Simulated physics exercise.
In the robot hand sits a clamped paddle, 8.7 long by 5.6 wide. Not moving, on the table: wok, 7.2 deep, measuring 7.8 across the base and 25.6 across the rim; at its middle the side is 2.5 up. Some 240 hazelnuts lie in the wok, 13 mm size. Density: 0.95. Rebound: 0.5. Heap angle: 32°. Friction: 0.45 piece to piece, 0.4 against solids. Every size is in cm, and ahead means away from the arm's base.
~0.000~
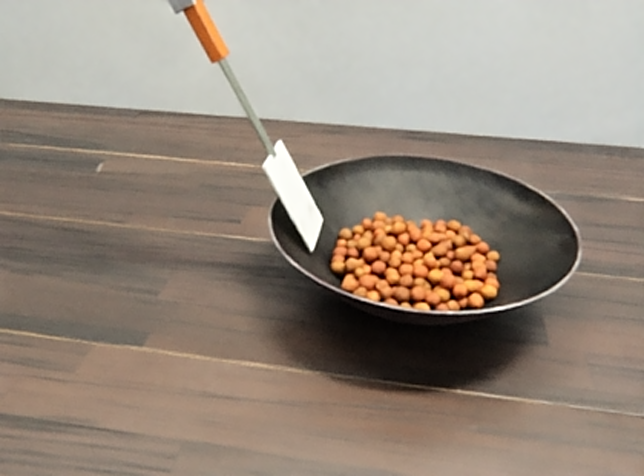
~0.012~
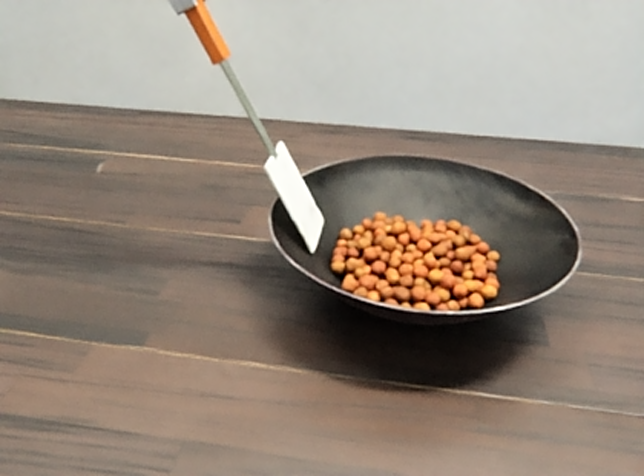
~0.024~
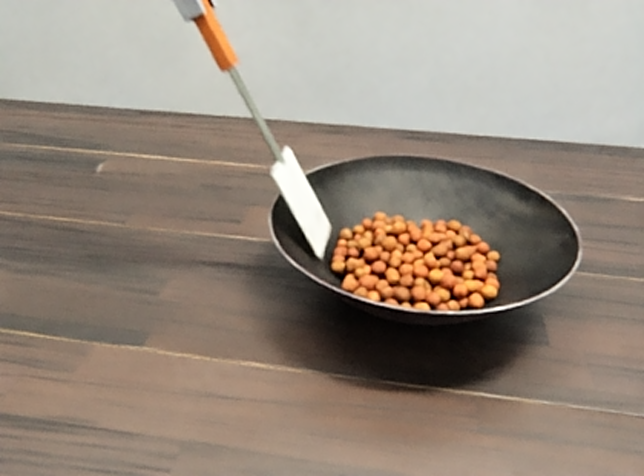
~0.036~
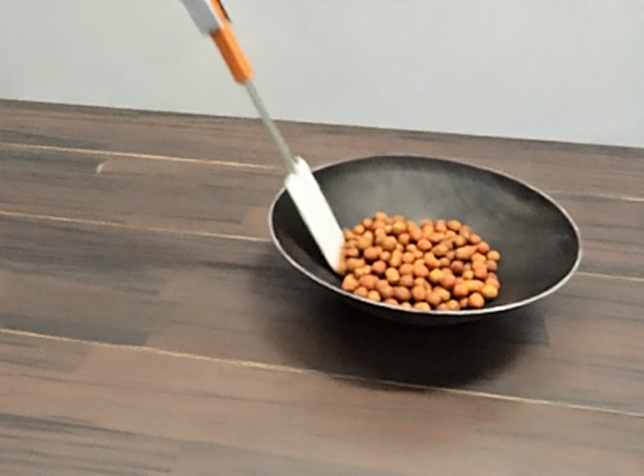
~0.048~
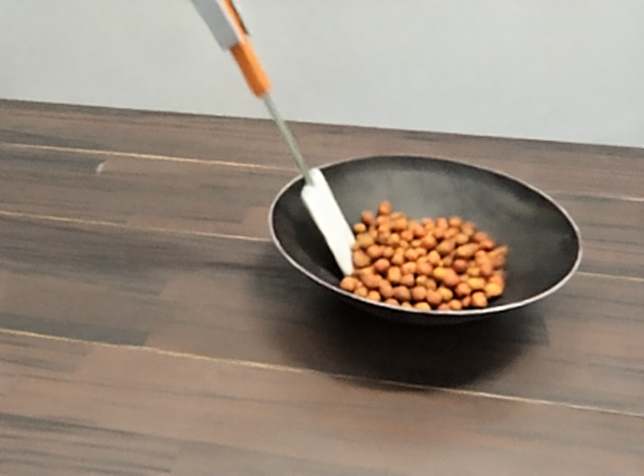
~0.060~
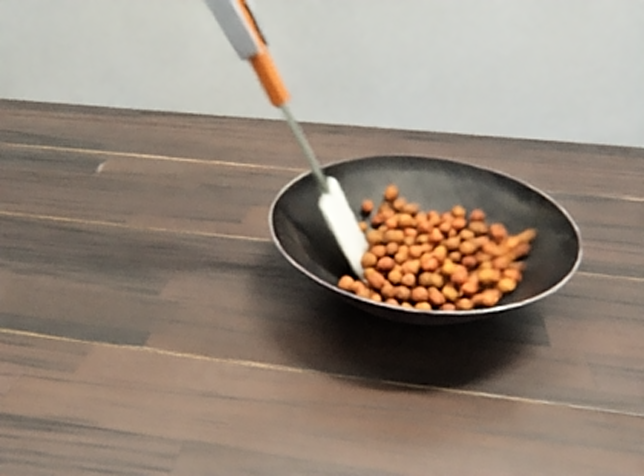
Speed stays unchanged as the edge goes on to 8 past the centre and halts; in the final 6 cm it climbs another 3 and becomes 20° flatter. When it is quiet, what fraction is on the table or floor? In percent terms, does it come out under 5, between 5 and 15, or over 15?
It comes out over 15 %.
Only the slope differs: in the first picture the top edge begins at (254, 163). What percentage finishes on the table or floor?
50 percent or thereabouts.
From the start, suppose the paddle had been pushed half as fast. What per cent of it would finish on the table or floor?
Then roughly 15 percent.
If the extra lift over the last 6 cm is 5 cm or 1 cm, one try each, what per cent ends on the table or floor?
Roughly 40 per cent, then 50 per cent.
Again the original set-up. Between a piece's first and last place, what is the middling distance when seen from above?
Roughly 9 cm.
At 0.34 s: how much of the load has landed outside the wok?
Some 20 per cent of the load.
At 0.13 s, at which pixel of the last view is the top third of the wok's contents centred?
It is centred close to (519, 235).
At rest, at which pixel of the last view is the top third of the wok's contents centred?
Roughly at (484, 260).
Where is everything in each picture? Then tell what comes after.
The first frame shows paddle top edge at (272, 153), sloping 63°; upper third of the load around (415, 256), from x 340 to 490, top at y 220; 242 in the wok.
The second frame shows paddle top edge at (273, 154), sloping 63°; upper third of the load around (415, 256), from x 340 to 490, top at y 220.
The third frame shows paddle top edge at (280, 160), sloping 63°; upper third of the load around (415, 256), from x 340 to 495, top at y 220.
The fourth frame shows paddle top edge at (295, 171), sloping 63°; upper third of the load around (418, 258), from x 340 to 495, top at y 220.
The fifth frame shows paddle top edge at (311, 183), sloping 63°; upper third of the load around (421, 254), from x 350 to 500, top at y 210.
The sixth frame shows paddle top edge at (327, 191), sloping 63°; upper third of the load around (440, 250), from x 345 to 525, top at y 195; 242 in the wok.
After 0.09 s, sloping 63°, highest piece 10 above the table; 241 in the wok, 1 on the blade or in flight.
After 0.13 s, sloping 57°, highest piece 13 above the table; 233 in the wok, 9 on the blade or in flight.
After 0.34 s, sloping 43°, highest piece 16 above the table; 135 in the wok, 47 on the table or floor, 60 on the blade or in flight.
After 1.39 s, sloping 43°, highest piece 5 above the table; 133 in the wok, 109 on the table or floor.
At rest, 133 in the wok, 109 on the table or floor. That is 45 % on the table or floor.
